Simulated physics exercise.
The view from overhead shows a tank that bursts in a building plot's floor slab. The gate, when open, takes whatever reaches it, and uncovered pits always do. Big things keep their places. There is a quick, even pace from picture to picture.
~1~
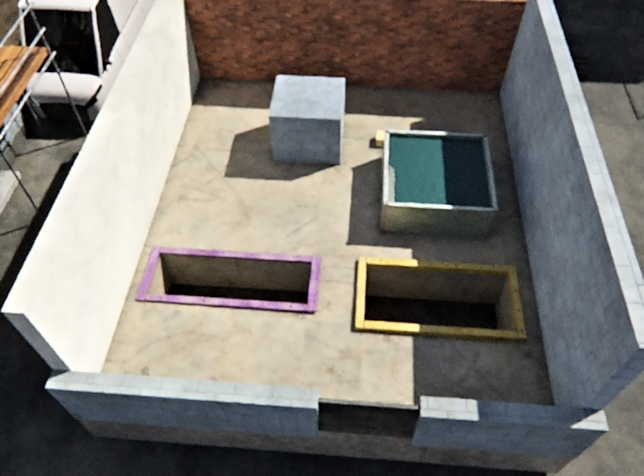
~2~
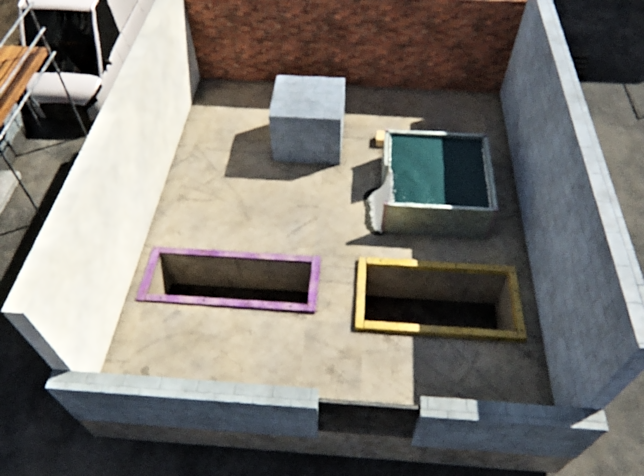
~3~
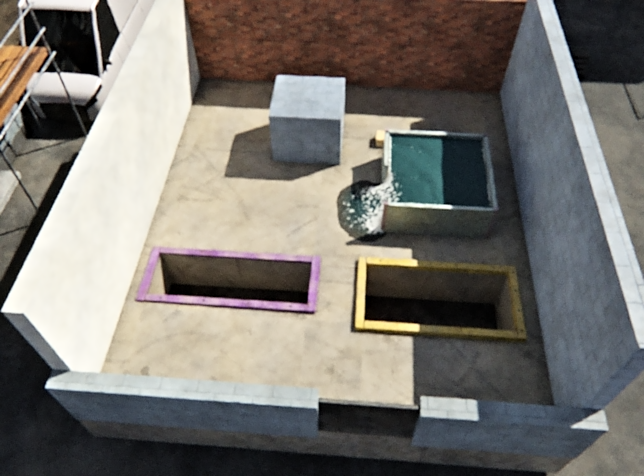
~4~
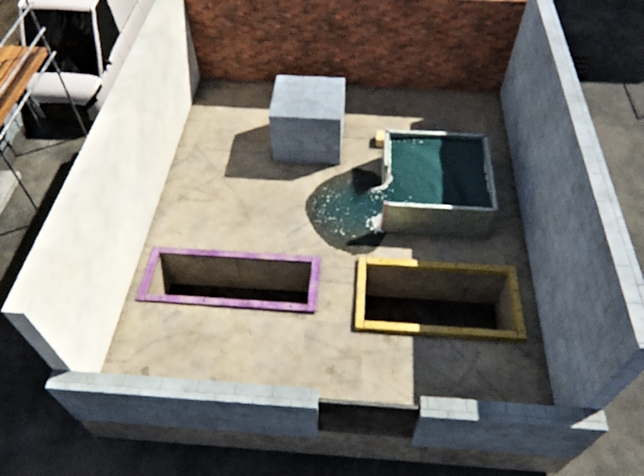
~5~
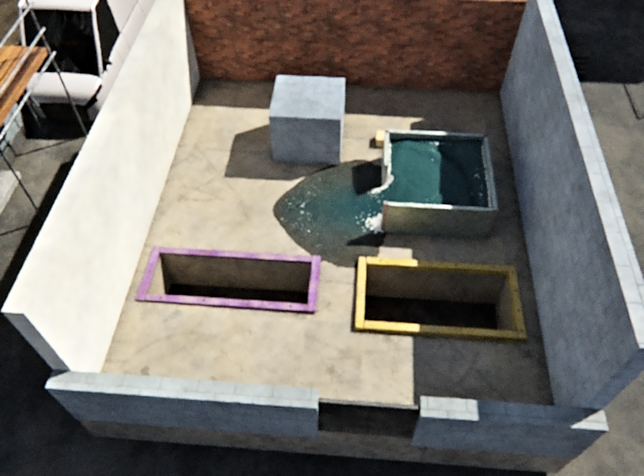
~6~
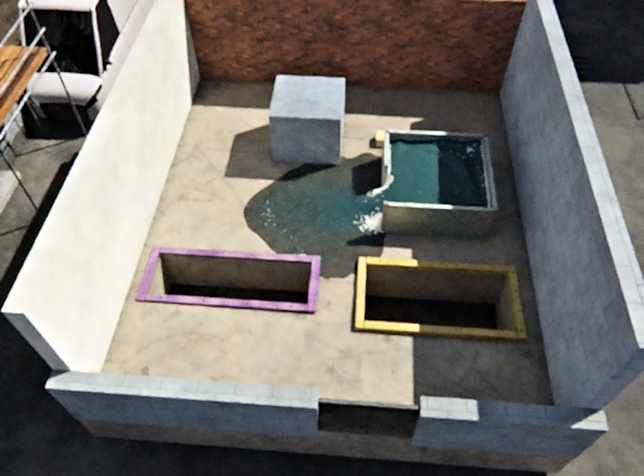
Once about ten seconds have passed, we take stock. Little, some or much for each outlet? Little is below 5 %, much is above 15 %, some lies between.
The gate gets little. The purple pit gets much. The yellow pit gets little.
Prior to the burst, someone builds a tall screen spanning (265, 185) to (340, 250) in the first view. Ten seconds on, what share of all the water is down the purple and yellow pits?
Purple 4 %, yellow 4 %.
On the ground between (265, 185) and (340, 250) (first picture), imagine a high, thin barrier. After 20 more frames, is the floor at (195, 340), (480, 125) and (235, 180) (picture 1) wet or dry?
Running through them in order, the first comes out free from flooding, the second free from flooding and the last taken by the flood.
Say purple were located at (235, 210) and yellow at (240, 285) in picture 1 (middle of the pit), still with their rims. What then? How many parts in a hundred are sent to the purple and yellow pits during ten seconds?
Roughly: Purple pit 35 %, yellow pit 4 %.
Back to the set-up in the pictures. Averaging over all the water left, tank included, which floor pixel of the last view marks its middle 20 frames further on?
Around (317, 202).
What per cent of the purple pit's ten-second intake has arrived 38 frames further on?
About 80 per cent.
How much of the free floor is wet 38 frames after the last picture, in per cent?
My estimate is roughly 60 percent.
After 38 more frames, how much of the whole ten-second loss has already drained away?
Around 80 percent.
A moment on, water covers 25 % of the floor; the gate 0 %, the purple pit 2 %, the yellow pit 0 %.
Next, water covers 30 % of the floor; the gate 0 %, the purple pit 6 %, the yellow pit 0 %.
Then, water covers 40 % of the floor; the gate 0 %, the purple pit 11 %, the yellow pit 0 %.
Later, water covers 60 % of the floor; the gate 0 %, the purple pit 19 %, the yellow pit 0 %.
In the end, water covers 75 % of the floor; the gate 0 %, the purple pit 24 %, the yellow pit 0 %.
